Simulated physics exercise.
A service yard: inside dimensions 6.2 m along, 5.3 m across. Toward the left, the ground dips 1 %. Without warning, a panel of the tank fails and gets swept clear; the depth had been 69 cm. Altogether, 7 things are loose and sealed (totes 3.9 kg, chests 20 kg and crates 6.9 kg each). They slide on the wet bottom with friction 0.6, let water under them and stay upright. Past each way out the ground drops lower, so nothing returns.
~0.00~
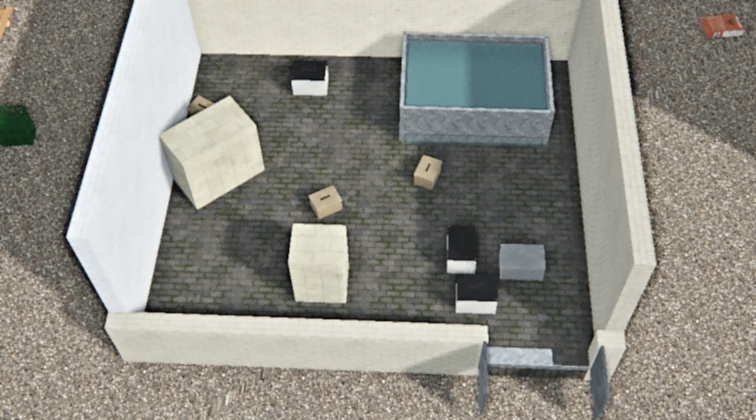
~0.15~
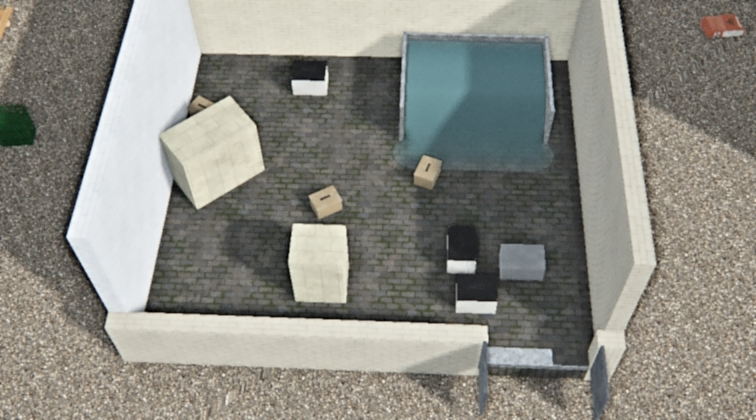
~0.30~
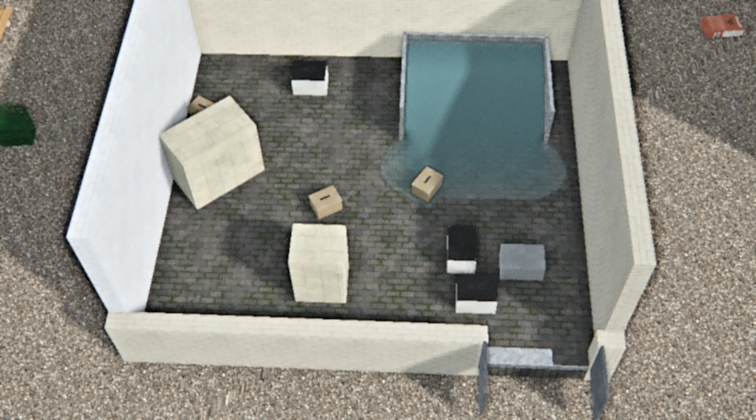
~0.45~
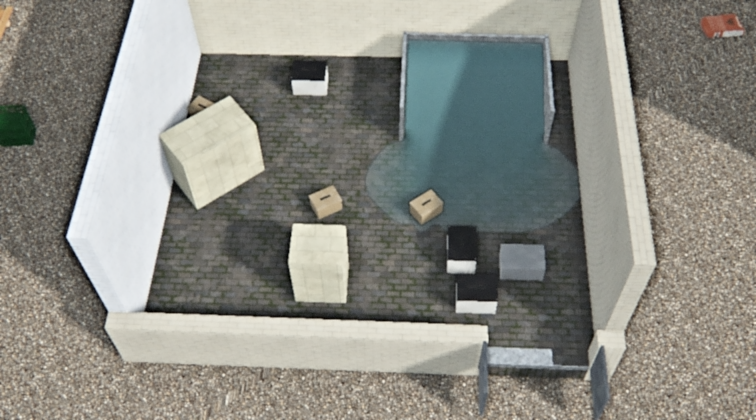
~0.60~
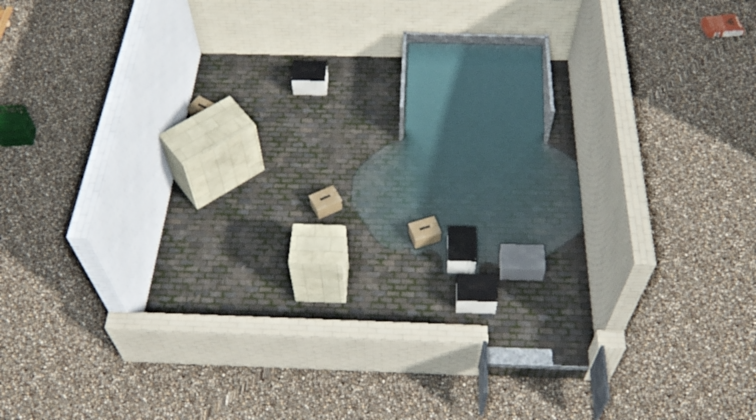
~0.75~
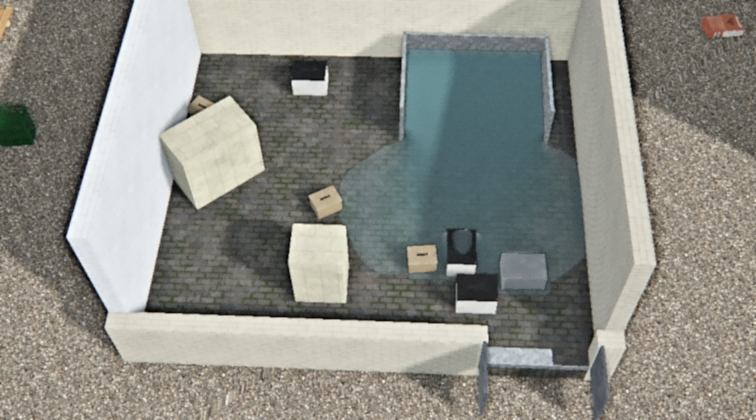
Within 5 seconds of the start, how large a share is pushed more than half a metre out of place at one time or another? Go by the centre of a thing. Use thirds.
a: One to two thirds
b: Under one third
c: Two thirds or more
Two thirds or more.
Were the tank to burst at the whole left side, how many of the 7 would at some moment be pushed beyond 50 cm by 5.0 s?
The answer would then be 3.
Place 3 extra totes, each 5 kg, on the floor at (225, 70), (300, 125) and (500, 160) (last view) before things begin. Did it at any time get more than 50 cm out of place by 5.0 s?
Answers in order are does not cross, does not cross and crosses the line.
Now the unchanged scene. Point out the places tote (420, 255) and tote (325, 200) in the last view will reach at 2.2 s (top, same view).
Near (371, 313) and (282, 209).
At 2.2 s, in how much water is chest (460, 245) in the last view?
22 cm.
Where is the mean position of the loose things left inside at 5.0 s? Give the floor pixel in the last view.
Averaged position, last view: Near pixel (256, 176).
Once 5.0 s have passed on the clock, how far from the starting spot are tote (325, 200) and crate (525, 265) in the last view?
In sequence, it comes out as 120 cm for the first and washed out for the second.
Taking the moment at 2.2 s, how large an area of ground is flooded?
About 21 m2.
After 1.1 s 3 of 7 are over 50 cm from their spots; 0 afloat.
After 2.2 s 4 of 7 are over 50 cm from their spots; 3 afloat.
After 3.5 s 5 of 7 are over 50 cm from their spots; 2 afloat.
After 5.0 s 5 of 7 are over 50 cm from their spots, and 5 have been at some point; 2 afloat.
